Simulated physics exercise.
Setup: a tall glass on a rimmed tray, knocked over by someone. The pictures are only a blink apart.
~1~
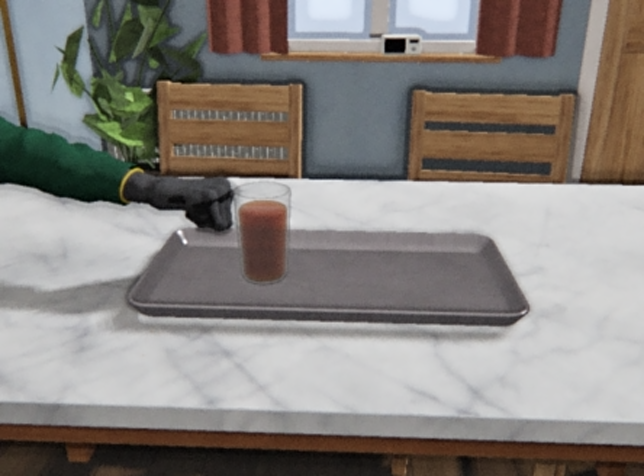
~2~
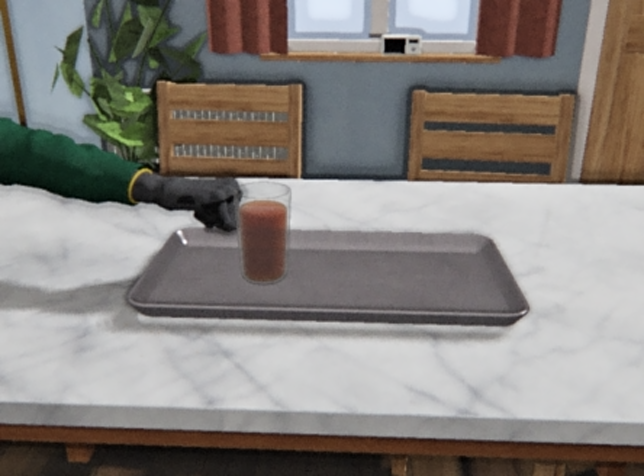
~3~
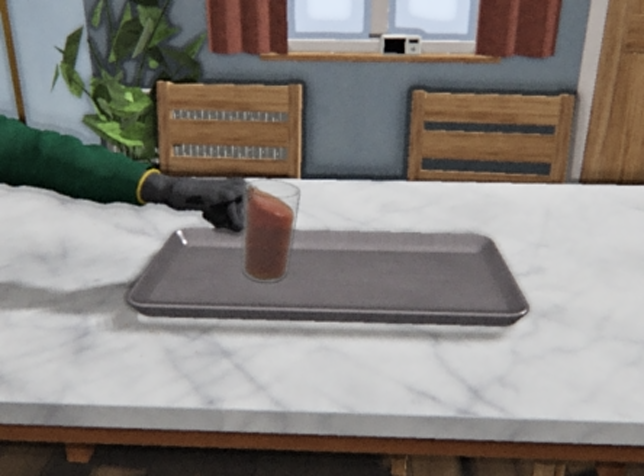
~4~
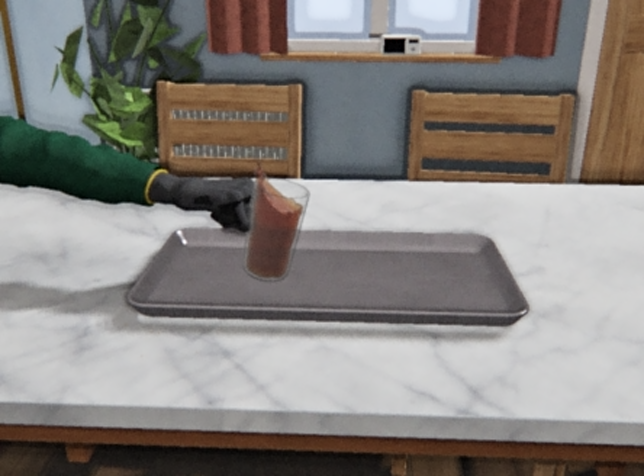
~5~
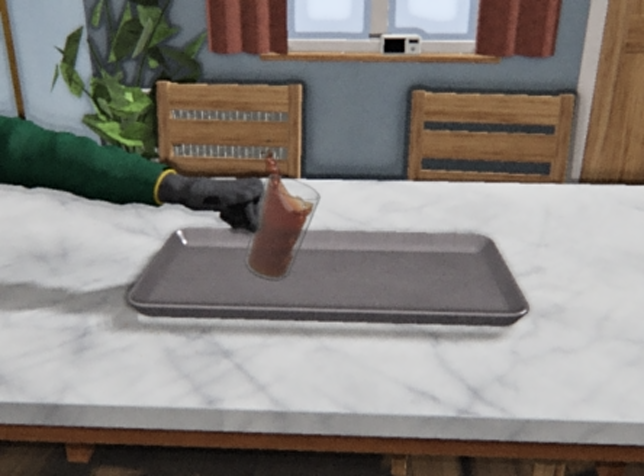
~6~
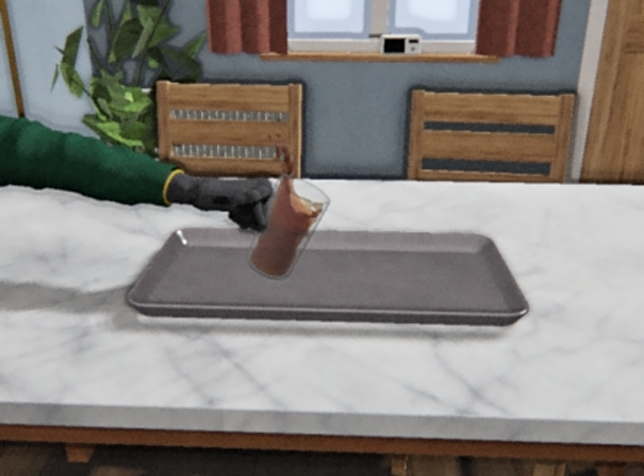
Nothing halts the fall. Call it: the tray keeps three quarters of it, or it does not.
The tray does not keep three quarters.
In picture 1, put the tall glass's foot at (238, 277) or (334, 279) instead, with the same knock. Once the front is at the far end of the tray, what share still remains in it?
Around 50 percent in the first try, around 70 percent in the second.
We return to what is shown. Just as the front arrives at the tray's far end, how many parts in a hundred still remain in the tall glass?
Remaining in tall glass: Approx. 60 %.
A moment on, the tall glass lies on its side and 93 per cent is in the glass, 0 on the tray and 7 above or beyond its rim.
Next, the tall glass lies on its side and 52 per cent is in the glass, 40 on the tray and 8 above or beyond its rim.
Then the tall glass lies on its side and 28 per cent is in the glass, 51 on the tray and 21 above or beyond its rim.
Later the tall glass lies on its side and 15 per cent is in the glass, 48 on the tray and 37 above or beyond its rim.
Finally, 63 per cent is held by tray and glass, 37 is off the tray.
